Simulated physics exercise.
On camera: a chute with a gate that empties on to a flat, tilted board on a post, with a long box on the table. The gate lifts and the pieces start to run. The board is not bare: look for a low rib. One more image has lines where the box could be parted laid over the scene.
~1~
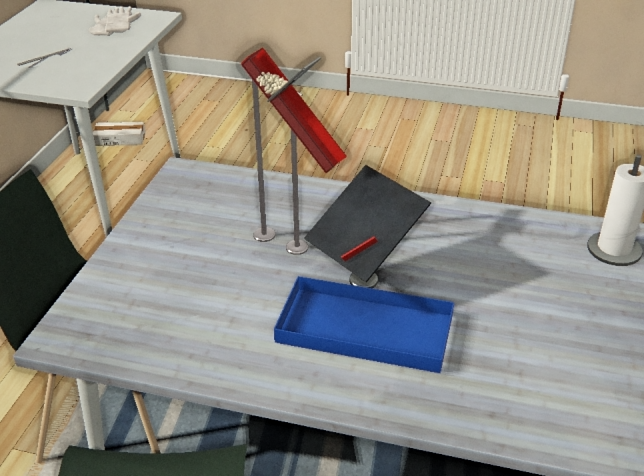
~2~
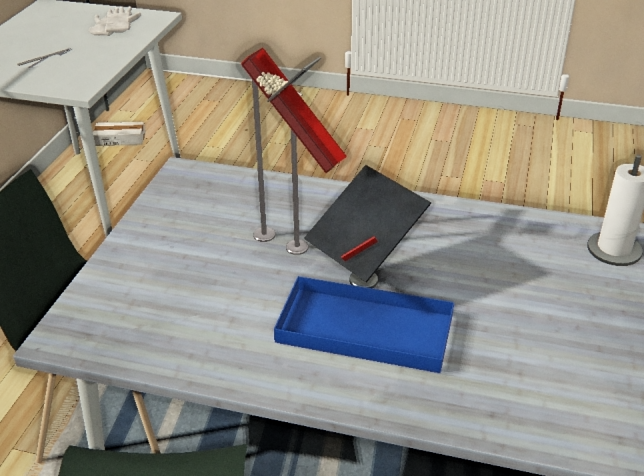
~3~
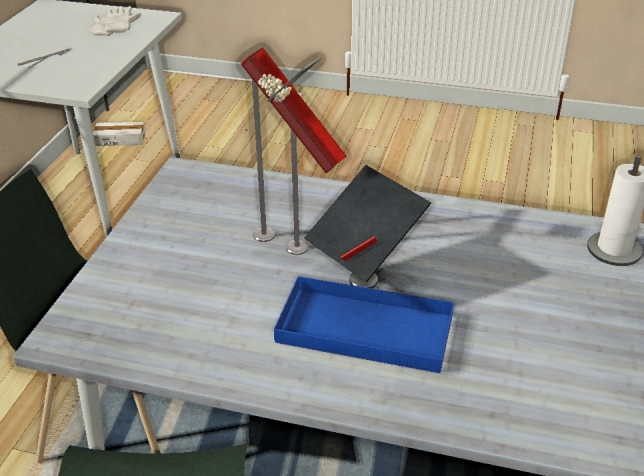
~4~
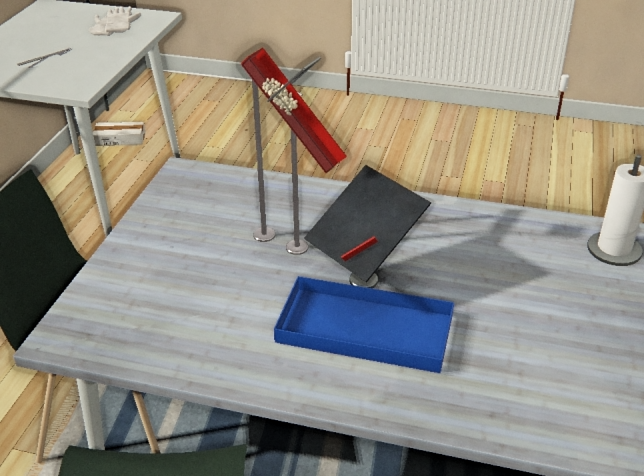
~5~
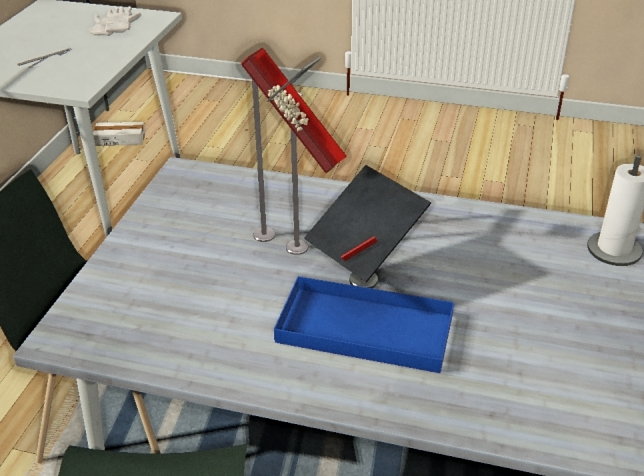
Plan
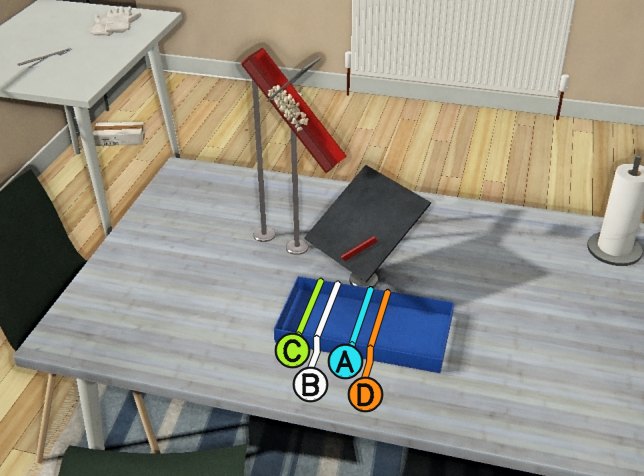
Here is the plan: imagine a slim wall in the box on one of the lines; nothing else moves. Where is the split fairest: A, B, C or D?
C is best.
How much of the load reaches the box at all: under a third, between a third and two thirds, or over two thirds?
Over two thirds.
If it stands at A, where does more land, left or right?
More lands on the left.
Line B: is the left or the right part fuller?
Left.
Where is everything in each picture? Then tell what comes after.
The first picture shows load behind the gate at (273, 81), white beans; lip of the chute at (332, 168), sloping fairly steeply.
The second picture shows middle of the board at (366, 221), tilted fairly steeply; middle of its low edge at (334, 259); of its high edge at (397, 183).
The third picture shows front corners of the box at (274, 329) and (442, 360), empty; front of the load at (281, 100).
The fourth picture shows middle of the load at (279, 96); its front at (289, 113), about a quarter of the way to the lip; rib from (375, 237) to (341, 257).
The fifth picture shows middle of the load at (286, 106); its front at (301, 129), about half of the way to the lip.
On the marked copy, line A crosses the front rim at (352, 343); line B crosses the front rim at (316, 337); line C crosses the front rim at (298, 333); line D crosses the front rim at (370, 347).
For line A, of what is caught, nearly all on the left of the divider, a small part on the right.
For line B, of what is caught, most on the left of the divider, a small part on the right.
For line C, of what is caught, about half on the left of the divider, about half on the right.
For line D, of what is caught, nearly all on the left of the divider, a small part on the right.
